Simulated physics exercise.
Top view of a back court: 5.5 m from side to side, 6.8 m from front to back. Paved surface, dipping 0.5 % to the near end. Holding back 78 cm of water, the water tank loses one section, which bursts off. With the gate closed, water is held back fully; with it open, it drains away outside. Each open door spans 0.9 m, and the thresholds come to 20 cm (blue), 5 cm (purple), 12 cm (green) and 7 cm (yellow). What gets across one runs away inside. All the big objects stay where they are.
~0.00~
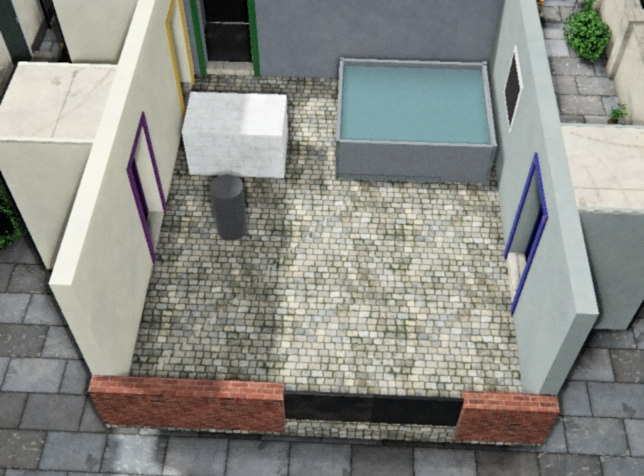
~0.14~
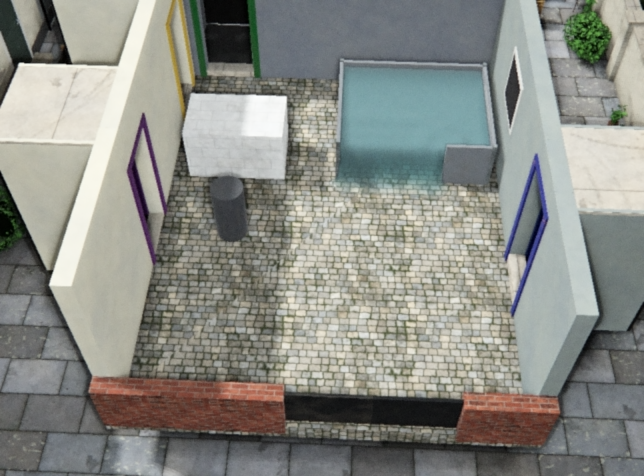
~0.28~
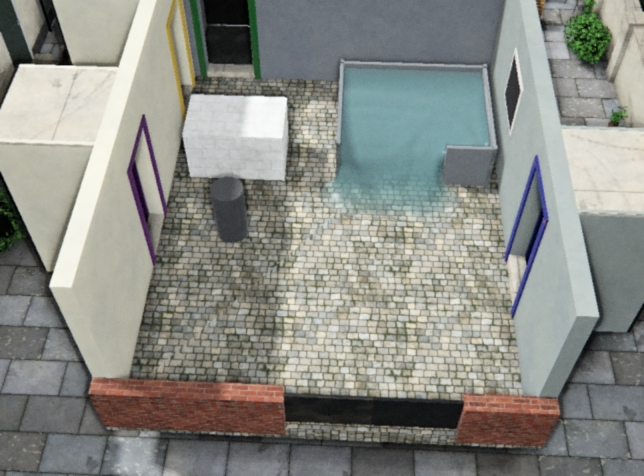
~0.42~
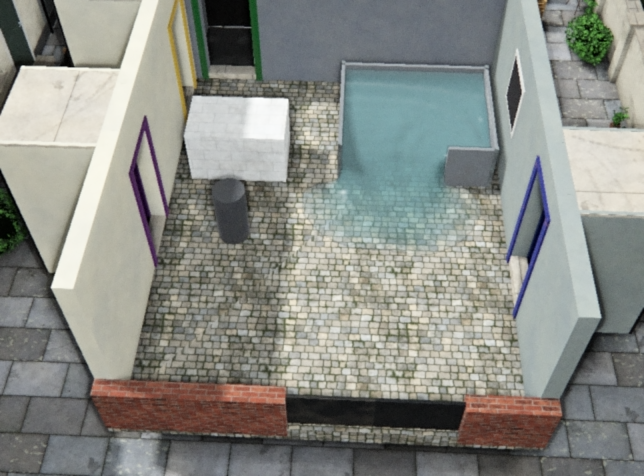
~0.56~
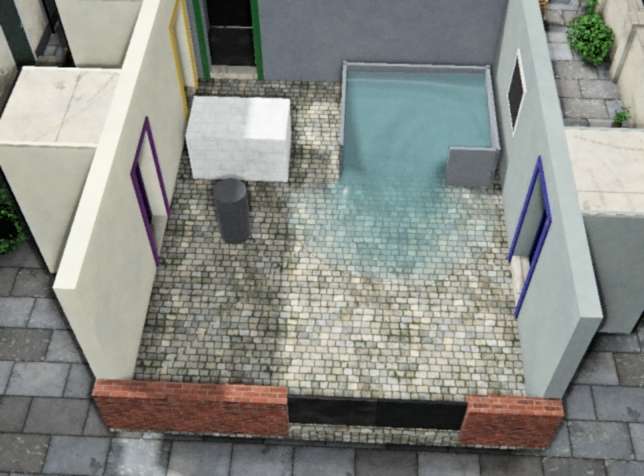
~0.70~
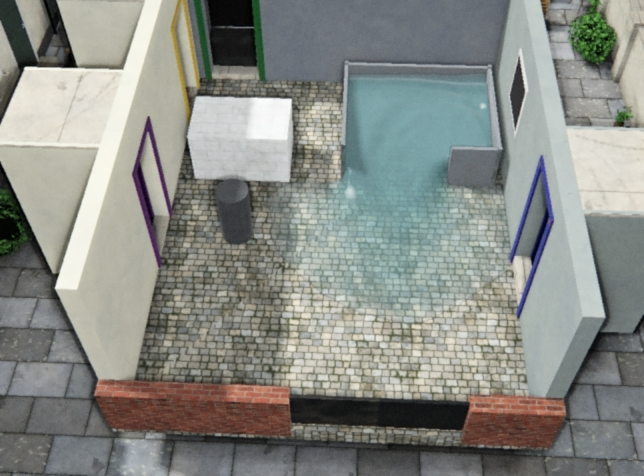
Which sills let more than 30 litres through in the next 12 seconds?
My prediction: Blue door: The inflow ends up lower than the cap; purple door: The inflow ends up higher than the cap; green door: The inflow ends up lower than the cap; yellow door: The inflow ends up lower than the cap.
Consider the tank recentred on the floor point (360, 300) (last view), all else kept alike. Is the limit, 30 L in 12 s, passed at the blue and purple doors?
Measured against the limit, the blue door stays within it and the purple door goes beyond it.
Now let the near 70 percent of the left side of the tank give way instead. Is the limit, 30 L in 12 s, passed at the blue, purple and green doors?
Then it goes blue fine, purple too high, green too high.
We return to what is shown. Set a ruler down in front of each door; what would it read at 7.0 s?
Measured in centimetres, the blue door gives 10, the purple door 11, the green door 12 and the yellow door 5.
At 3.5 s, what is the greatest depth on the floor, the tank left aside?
Peak depth: Approx. 36 cm.
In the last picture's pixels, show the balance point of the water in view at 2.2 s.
Roughly (388, 239) in the last picture.
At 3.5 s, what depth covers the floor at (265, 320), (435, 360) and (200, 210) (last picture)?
Spot by spot: Some 4, 23, then 1 cm.
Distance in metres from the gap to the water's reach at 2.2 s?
Around 5.6 metres.
After 1.4 s water covers 55 % of the floor and is deepest (38 cm) near (369, 188); blue door 12 cm at the sill, 0 L in, purple door not reached, green door not reached, yellow door not reached.
After 2.2 s water covers 65 % of the floor and is deepest (46 cm) near (513, 422); blue door 8 cm at the sill, 0 L in, purple door not reached, green door not reached, yellow door not reached.
After 3.5 s water covers 65 % of the floor and is deepest (36 cm) near (130, 405); blue door 13 cm at the sill, 0 L in, purple door 4 cm at the sill, 0 L in, green door not reached, yellow door not reached.
After 7.0 s water covers 85 % of the floor and is deepest (22 cm) near (175, 197); blue door 10 cm at the sill, 0 L in, purple door 11 cm at the sill, 45 L in, green door 12 cm at the sill, 1 L in, yellow door 5 cm at the sill, 0 L in.
After 12.0 s water covers 100 % of the floor and is deepest (15 cm) near (419, 418); blue door 12 cm at the sill, 0 L in, purple door 10 cm at the sill, 162 L in, green door 8 cm at the sill, 3 L in, yellow door 7 cm at the sill, 1 L in.
